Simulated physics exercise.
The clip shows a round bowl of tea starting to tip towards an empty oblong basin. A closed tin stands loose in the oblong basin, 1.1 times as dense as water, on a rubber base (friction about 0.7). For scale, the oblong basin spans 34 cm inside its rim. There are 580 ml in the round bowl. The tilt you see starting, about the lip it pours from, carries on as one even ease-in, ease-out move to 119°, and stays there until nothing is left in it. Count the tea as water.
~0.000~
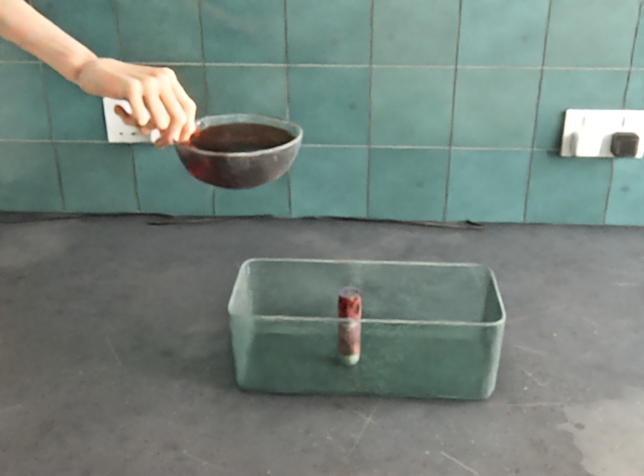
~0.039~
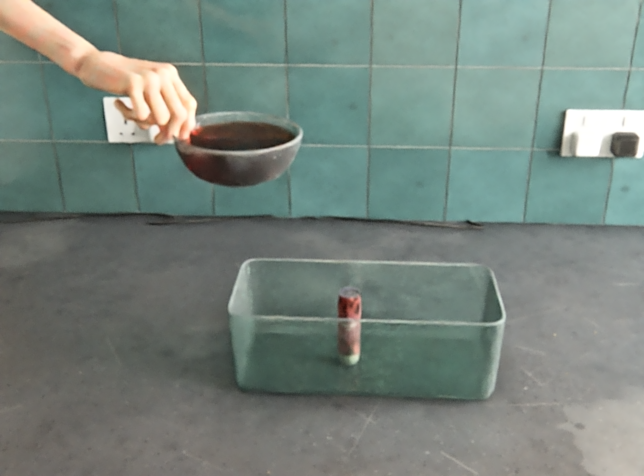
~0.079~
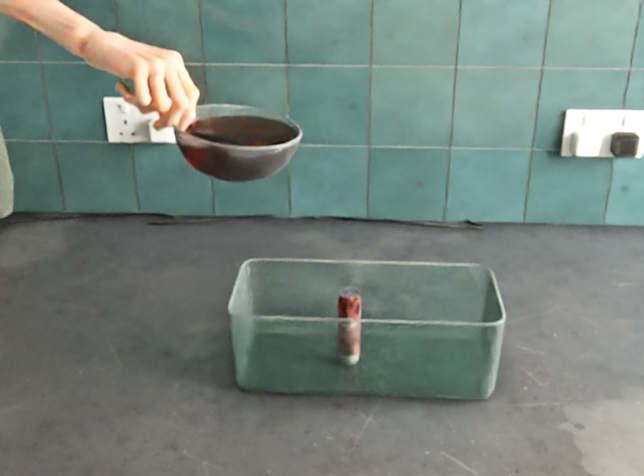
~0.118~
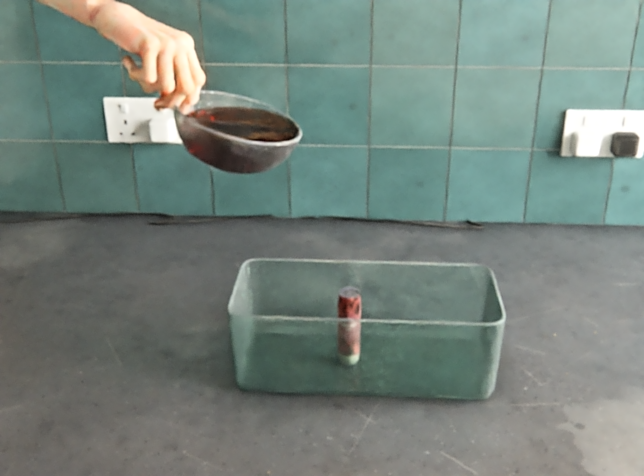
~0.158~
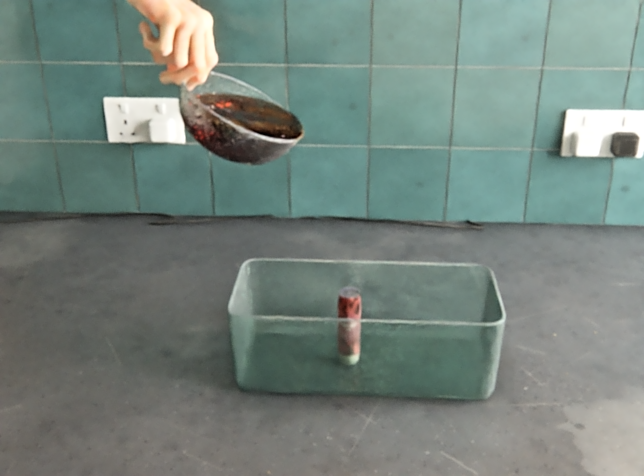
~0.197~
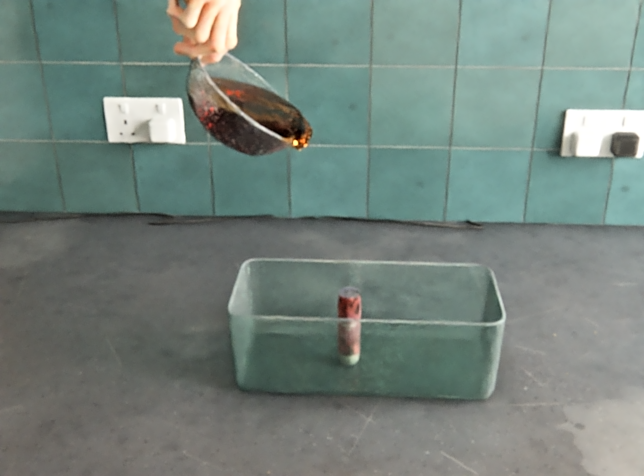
On a dark grey countertop before a wall of green tiles with white sockets, seen from the front and slightly above, the camera stays still. A clear oblong basin holds a small upright red cylinder with a pale base, while a hand at upper left grips a round glass bowl of dark brown liquid. The hand rises and tilts the bowl rightward, slowly then more steeply, until liquid reaches its right lip.
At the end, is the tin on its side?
The tin falls.
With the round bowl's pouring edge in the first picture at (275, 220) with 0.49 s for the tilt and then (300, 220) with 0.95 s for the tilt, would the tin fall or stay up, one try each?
First it keeps standing; then it stays up.
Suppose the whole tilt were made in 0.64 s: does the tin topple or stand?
The tin goes over.
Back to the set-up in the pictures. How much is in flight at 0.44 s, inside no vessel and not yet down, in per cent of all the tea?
Near 88 in a hundred.
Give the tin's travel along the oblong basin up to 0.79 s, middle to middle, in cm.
Some 3 cm.
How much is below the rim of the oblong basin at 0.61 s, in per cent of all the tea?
Near 96 in a hundred.
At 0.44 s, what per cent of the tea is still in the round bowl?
About 4 per cent.
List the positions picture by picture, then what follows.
Tilt 0°; pouring edge (301, 136); surface from (180, 138) to (299, 139); the oblong basin's rim runs from (236, 287) to (497, 294); the tin's top is at (349, 295), in the first frame.
Tilt 2°; pouring edge (300, 136); surface from (181, 136) to (298, 138), in the second frame.
Tilt 8°; pouring edge (300, 136); surface from (180, 129) to (298, 134), in the third frame.
Tilt 16°; pouring edge (300, 136); surface from (181, 117) to (300, 130); 1 per cent is over the edge, in the fourth frame.
Tilt 28°; pouring edge (299, 136); surface from (184, 100) to (290, 123); 5 per cent is over the edge, in the fifth frame.
Tilt 41°; pouring edge (298, 136); surface from (193, 80) to (276, 109); 10 per cent is over the edge, in the sixth frame.
After 0.44 s the tilt is 115° and 4 per cent is still to pour; the tin stands where it began.
After 0.61 s the tilt is 119° and 0 per cent is still to pour; the tin stands where it began.
After 0.79 s the tilt is 119° and 0 per cent is still to pour; the tin leans 26°.
After 0.99 s the tilt is 119° and 0 per cent is still to pour; the tin lies on its side.
In the end the tin lies on its side.
